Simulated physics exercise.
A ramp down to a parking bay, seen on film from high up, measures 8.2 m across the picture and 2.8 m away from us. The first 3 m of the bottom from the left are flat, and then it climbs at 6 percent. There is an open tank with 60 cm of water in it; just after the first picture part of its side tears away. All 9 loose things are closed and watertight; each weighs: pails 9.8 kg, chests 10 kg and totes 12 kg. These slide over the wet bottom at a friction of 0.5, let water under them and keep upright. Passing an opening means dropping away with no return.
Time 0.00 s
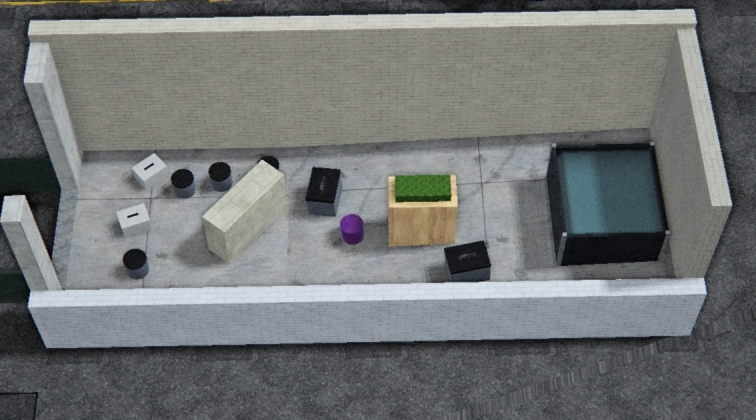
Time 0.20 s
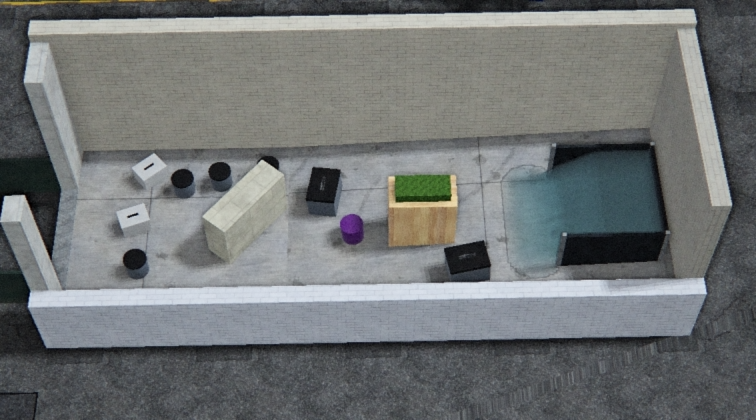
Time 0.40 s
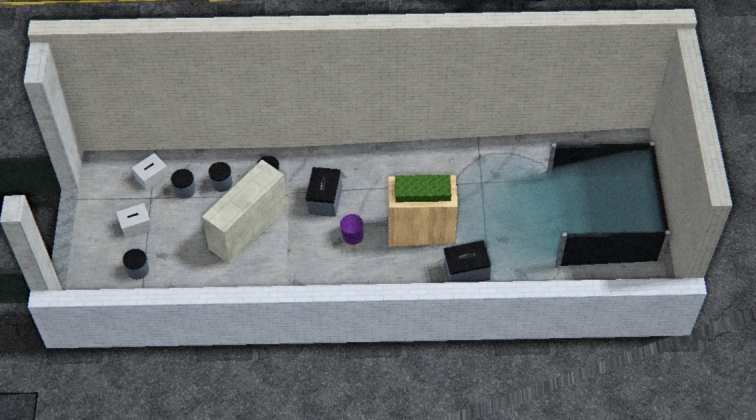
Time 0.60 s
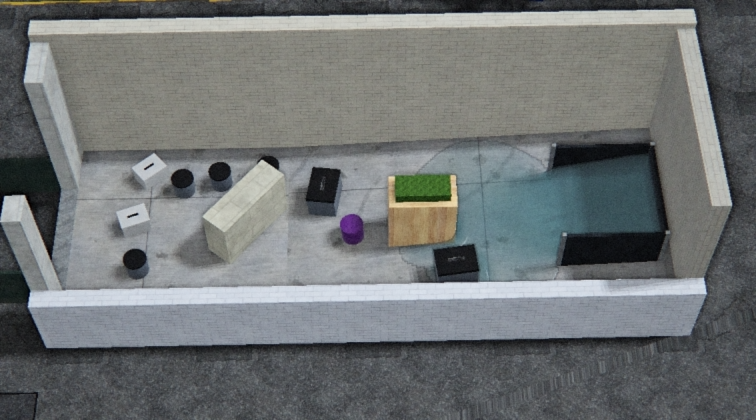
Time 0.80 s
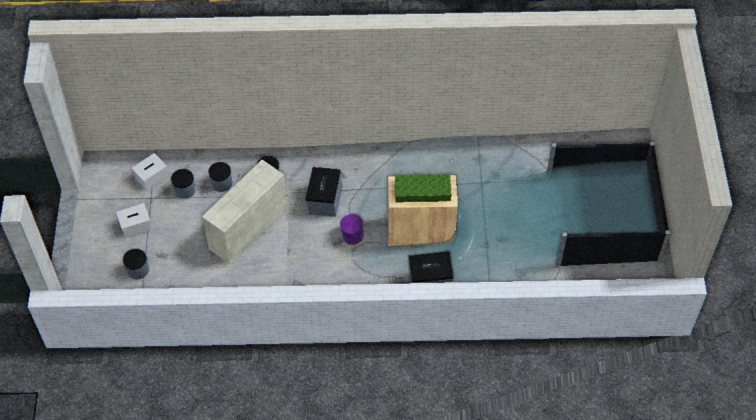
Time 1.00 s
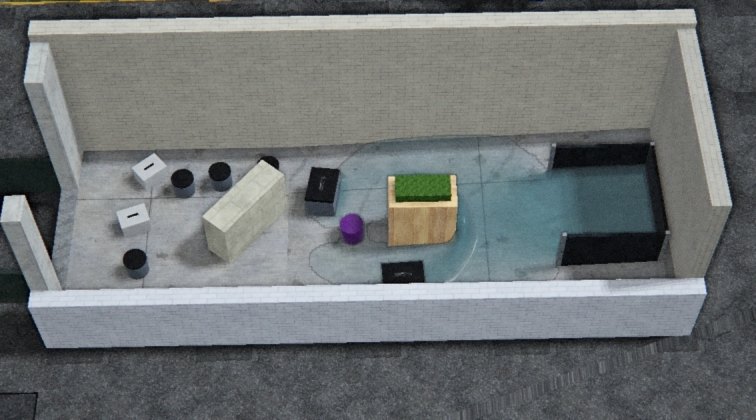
Water pours from the open tank and spreads left across the floor, sliding one black box leftward.
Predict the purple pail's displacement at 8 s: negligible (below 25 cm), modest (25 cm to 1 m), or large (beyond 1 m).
It is negligible.
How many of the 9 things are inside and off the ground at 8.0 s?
At that instant the tally stands at 1.
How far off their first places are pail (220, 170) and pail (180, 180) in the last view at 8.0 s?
Put simply, 60 cm for the first and 80 cm for the second.
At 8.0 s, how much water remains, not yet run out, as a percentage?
60 % or so.
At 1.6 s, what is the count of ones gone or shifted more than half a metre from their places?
The number comes to 2.
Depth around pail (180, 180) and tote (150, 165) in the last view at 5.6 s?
Some 9 cm at the first, some 7 cm at the second.
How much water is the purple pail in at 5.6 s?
3 cm, roughly.
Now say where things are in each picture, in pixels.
In the first picture, the purple pail at (353, 224), on the bottom; 1.9 m2 under water; 0 of 9 have shifted.
In the second picture, the purple pail at (353, 224) rests on the ground; water covers 3.0 m2; 0 of 9 have shifted.
In the third picture, the purple pail at (353, 224), on the bottom; 4.6 m2 under water; 0 of 9 have shifted.
In the fourth picture, the purple pail at (353, 224) rests on the ground; water covers 6.1 m2; 1 of 9 have shifted.
In the fifth picture, the purple pail at (353, 224) rests on the ground; water covers 7.7 m2; 1 of 9 have shifted.
In the sixth picture, the purple pail at (353, 224) rests on the ground; water covers 9.1 m2; 1 of 9 have shifted.
After 1.6 s the purple pail is near (353, 224), 0.0 m from its start, aground; 0 of 9 are out; 0 afloat.
After 3.6 s the purple pail is near (353, 224), 0.0 m from its start, aground; 0 of 9 are out; 3 afloat.
After 5.6 s the purple pail is near (353, 224), 0.0 m from its start, aground; 2 of 9 are out; 1 afloat.
After 8.0 s the purple pail is near (353, 224), 0.0 m from its start, aground; 2 of 9 are out; 1 afloat.
